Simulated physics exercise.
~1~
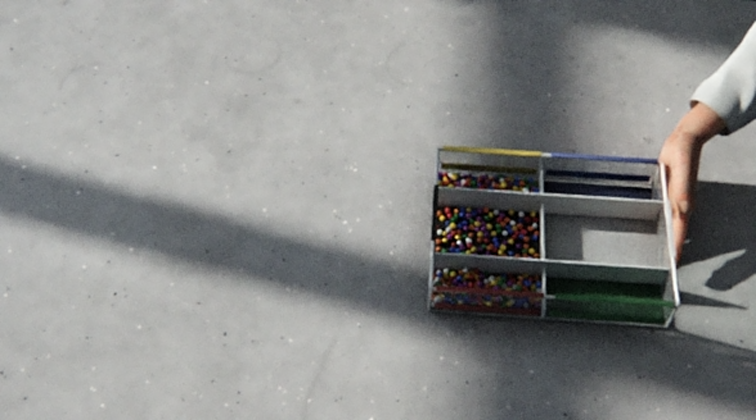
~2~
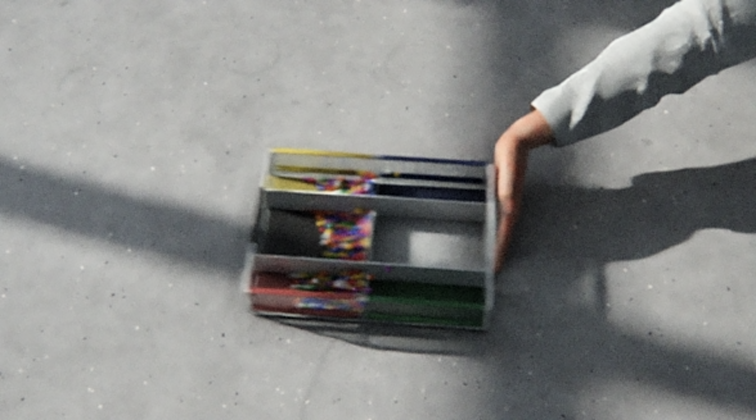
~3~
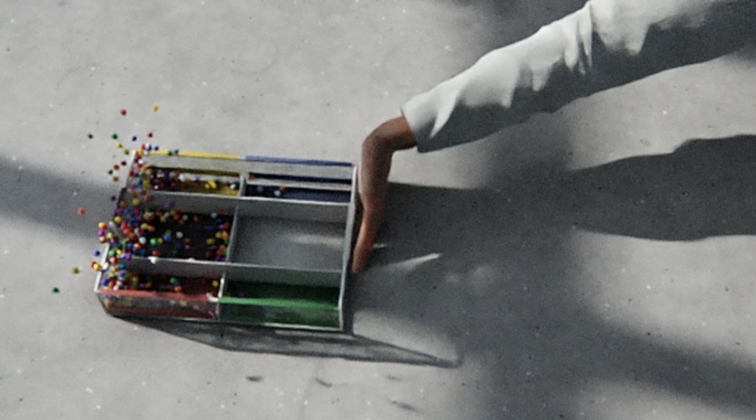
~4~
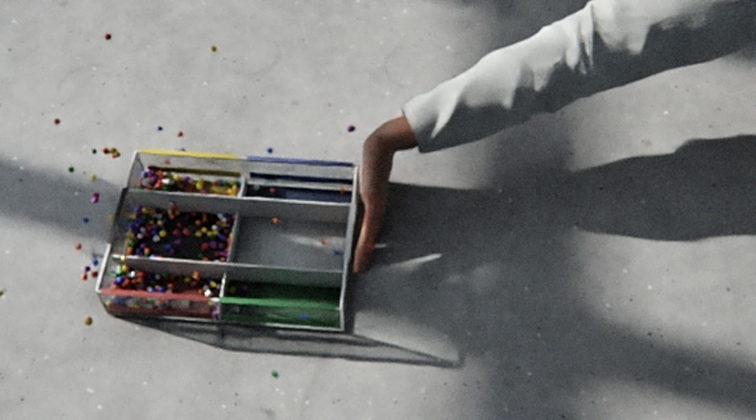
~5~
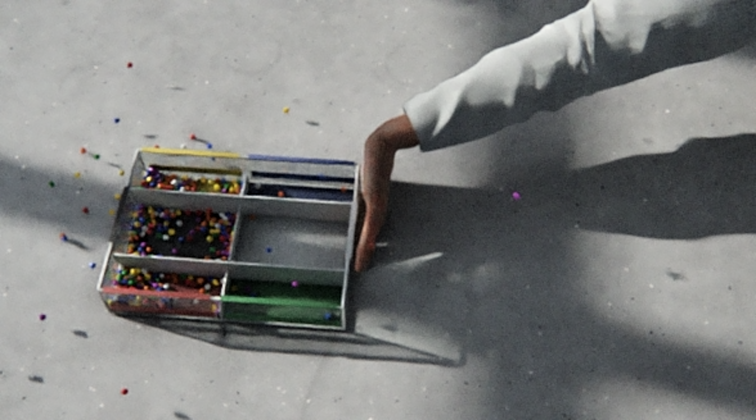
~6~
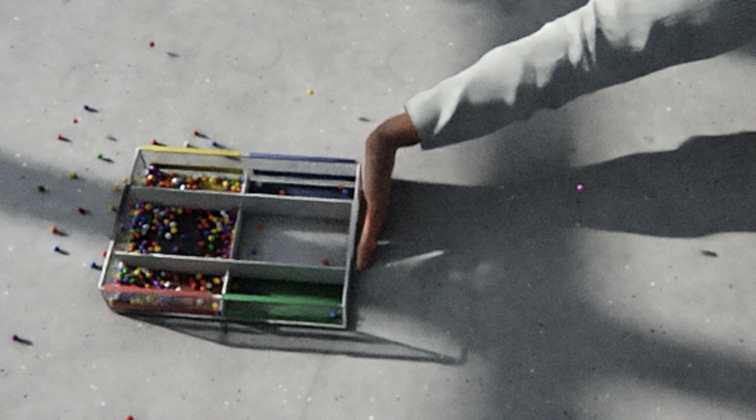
A hand pushes a divided tray of beads left and stops, scattering some beads outside.
